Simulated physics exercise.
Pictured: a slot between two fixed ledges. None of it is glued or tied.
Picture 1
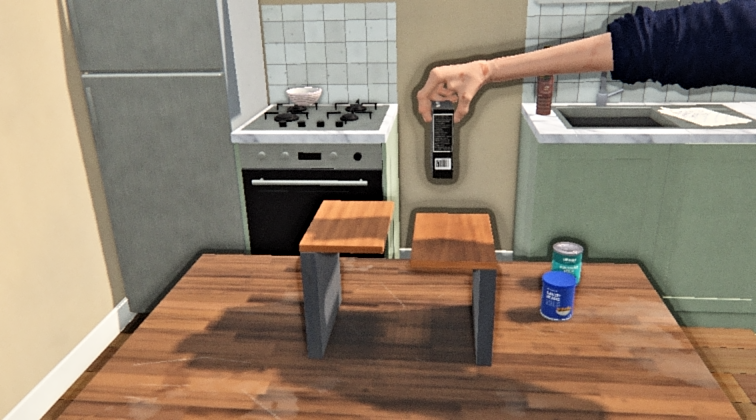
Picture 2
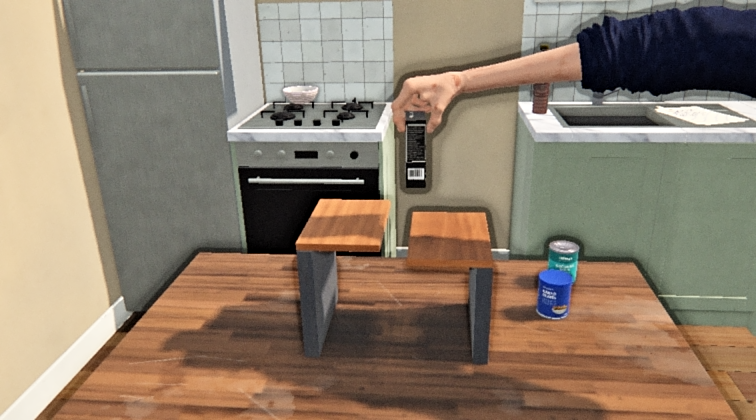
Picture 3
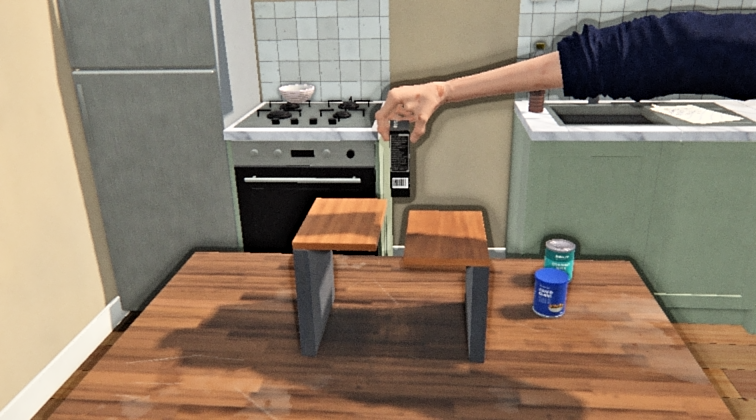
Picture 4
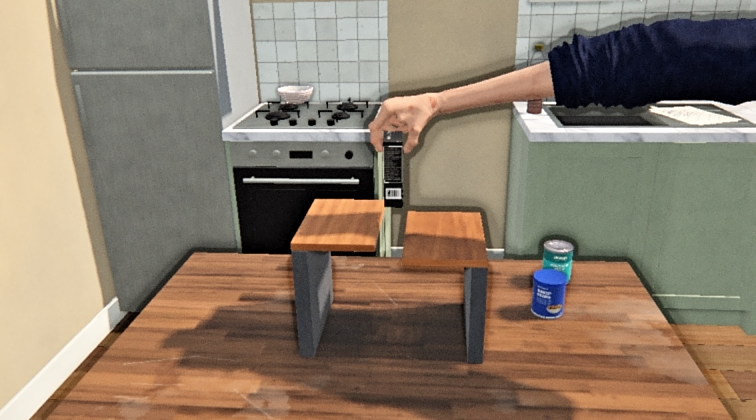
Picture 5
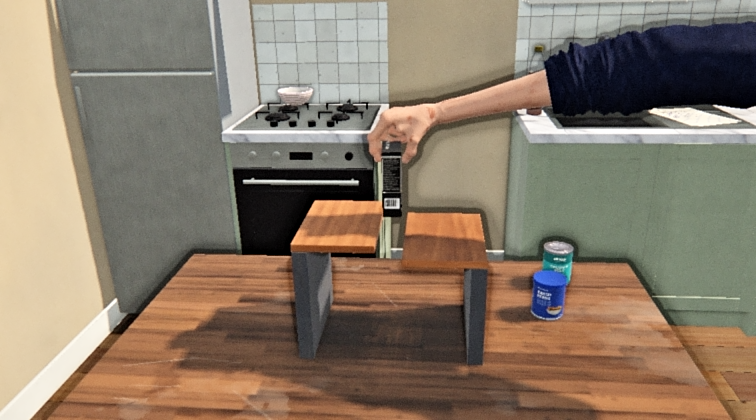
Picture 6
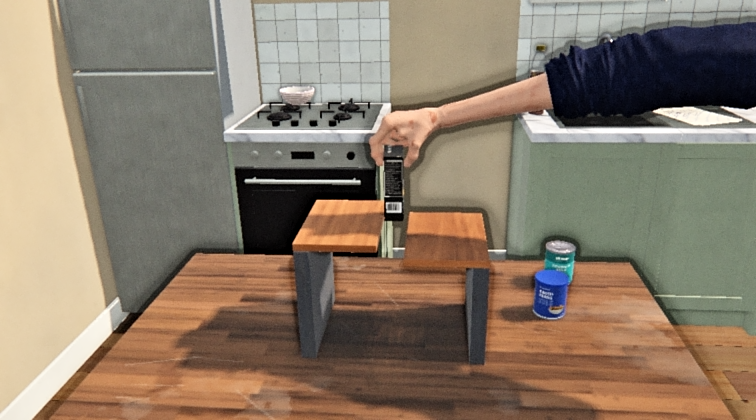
The footage shows a hand holding a black packet above two raised wooden blocks on a table, moving it left and gradually downward until it hangs over the gap between them, while a blue tin and a green tin stand at right.
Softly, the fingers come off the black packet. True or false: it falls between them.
True.
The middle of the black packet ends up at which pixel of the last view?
Close to (396, 303) in the last picture.
Then, 0.20 s after the last picture, black packet slid a little near (394, 204).
Then, 0.30 s after the last picture, black packet slid well along near (395, 269).
Then, 0.40 s after the last picture, black packet slid well along near (395, 296).
At rest, moved from the start, black packet; the other 2 in place. Seen from the same camera at the end, black packet near (396, 303). The packet reaches the table.
